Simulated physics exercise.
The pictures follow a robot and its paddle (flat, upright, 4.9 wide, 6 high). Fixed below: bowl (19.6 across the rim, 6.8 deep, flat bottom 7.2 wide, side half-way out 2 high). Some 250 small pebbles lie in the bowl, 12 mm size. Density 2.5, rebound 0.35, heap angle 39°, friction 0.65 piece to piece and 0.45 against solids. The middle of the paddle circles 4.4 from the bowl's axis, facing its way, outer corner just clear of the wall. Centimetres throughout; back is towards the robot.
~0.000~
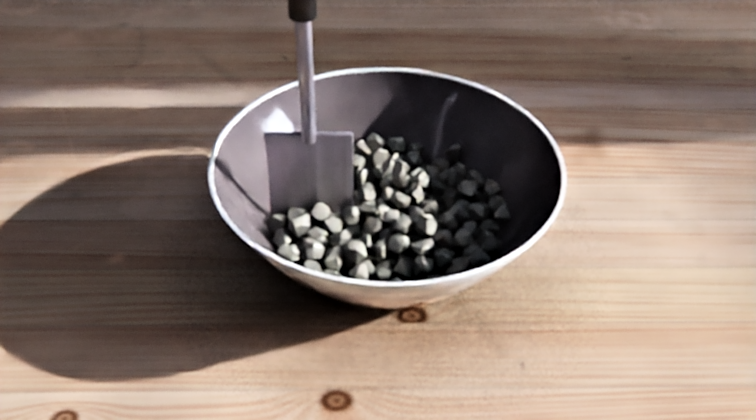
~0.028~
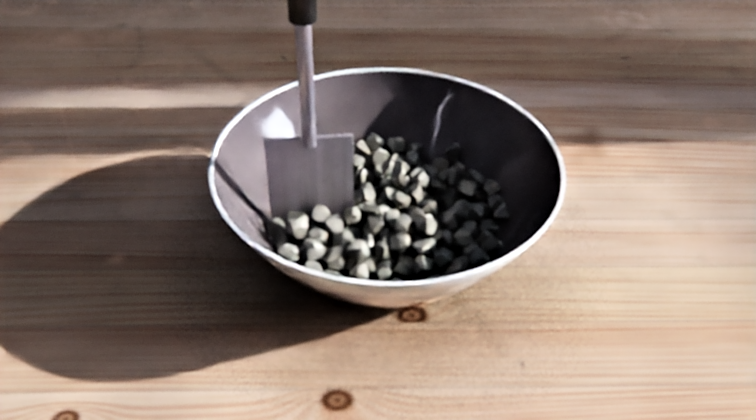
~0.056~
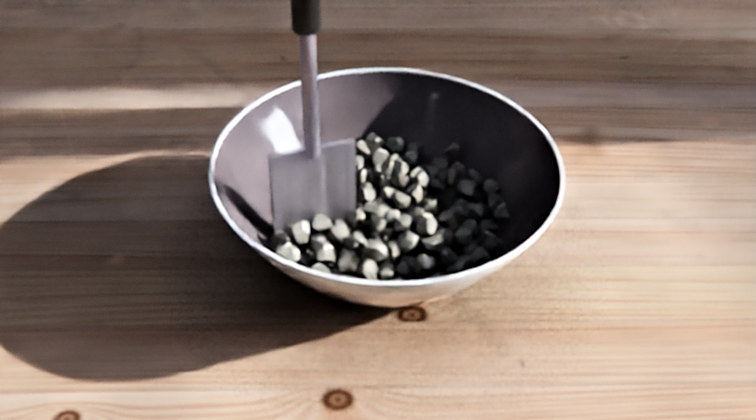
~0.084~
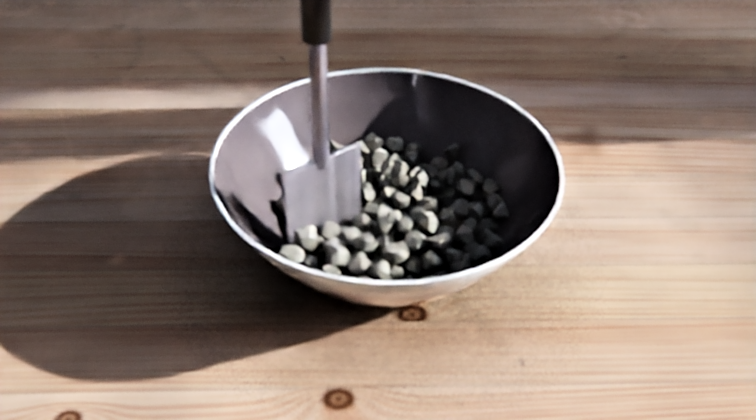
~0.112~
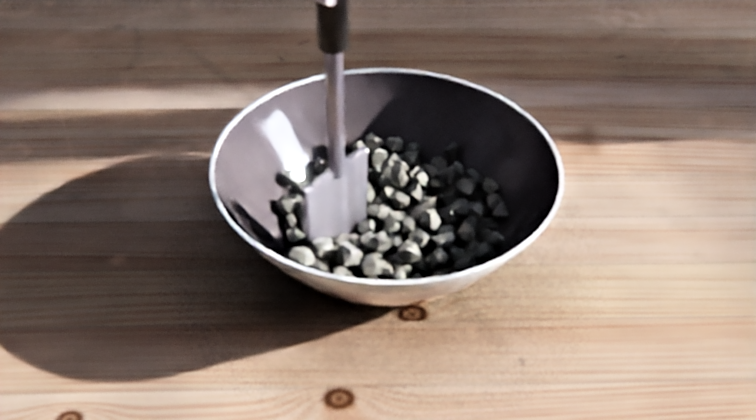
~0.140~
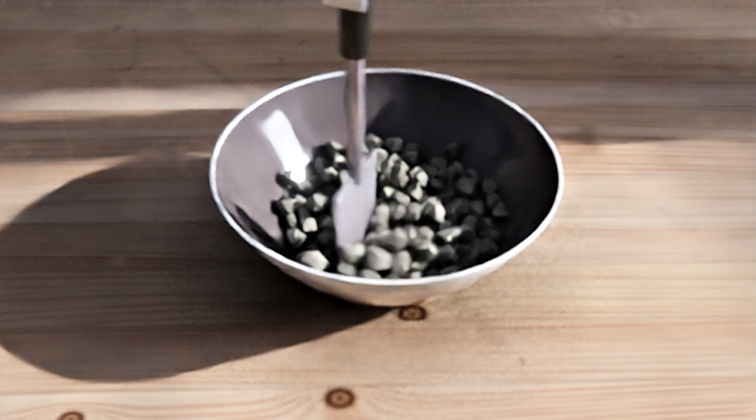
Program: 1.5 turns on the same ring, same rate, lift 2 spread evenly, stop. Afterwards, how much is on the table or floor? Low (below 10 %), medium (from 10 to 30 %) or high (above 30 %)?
Share on the table or floor: Low (below 10 %).
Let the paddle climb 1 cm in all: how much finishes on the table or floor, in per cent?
Some 5 per cent.
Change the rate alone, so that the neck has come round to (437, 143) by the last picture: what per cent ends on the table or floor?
About 25 per cent.
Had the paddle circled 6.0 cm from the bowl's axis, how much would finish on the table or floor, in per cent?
It would be near 0 per cent.
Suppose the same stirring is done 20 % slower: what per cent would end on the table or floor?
Then about 0 per cent.
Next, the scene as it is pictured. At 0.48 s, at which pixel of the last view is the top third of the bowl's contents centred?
At about (384, 122).
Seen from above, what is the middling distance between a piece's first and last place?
Roughly 5 cm.
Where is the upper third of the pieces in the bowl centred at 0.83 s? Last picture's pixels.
Around (364, 224).
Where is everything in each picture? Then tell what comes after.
In the first picture, paddle neck at (308, 110), 0° round; upper third of the load around (392, 214), from x 280 to 500, top at y 145; 253 in the bowl.
In the second picture, paddle neck at (308, 114), 5° round; upper third of the load around (392, 214), from x 280 to 500, top at y 145.
In the third picture, paddle neck at (311, 124), 19° round; upper third of the load around (390, 219), from x 280 to 500, top at y 145.
In the fourth picture, paddle neck at (321, 135), 35° round; upper third of the load around (393, 221), from x 285 to 500, top at y 145.
In the fifth picture, paddle neck at (336, 144), 50° round; upper third of the load around (399, 225), from x 285 to 500, top at y 145.
In the sixth picture, paddle neck at (355, 150), 65° round; upper third of the load around (403, 222), from x 285 to 500, top at y 145; 253 in the bowl.
After 0.48 s, 251° round, highest piece 8 above the table; 252 in the bowl, 1 on the table or floor.
After 0.83 s, 76° round, highest piece 8 above the table; 246 in the bowl, 6 on the table or floor, 1 in flight or on the tool.
After 1.20 s, 180° round, highest piece 6 above the table; 245 in the bowl, 8 on the table or floor.
After 1.90 s, 180° round, highest piece 6 above the table; 245 in the bowl, 8 on the table or floor.
At rest, 245 in the bowl, 8 on the table or floor. That is 3 % on the table or floor.
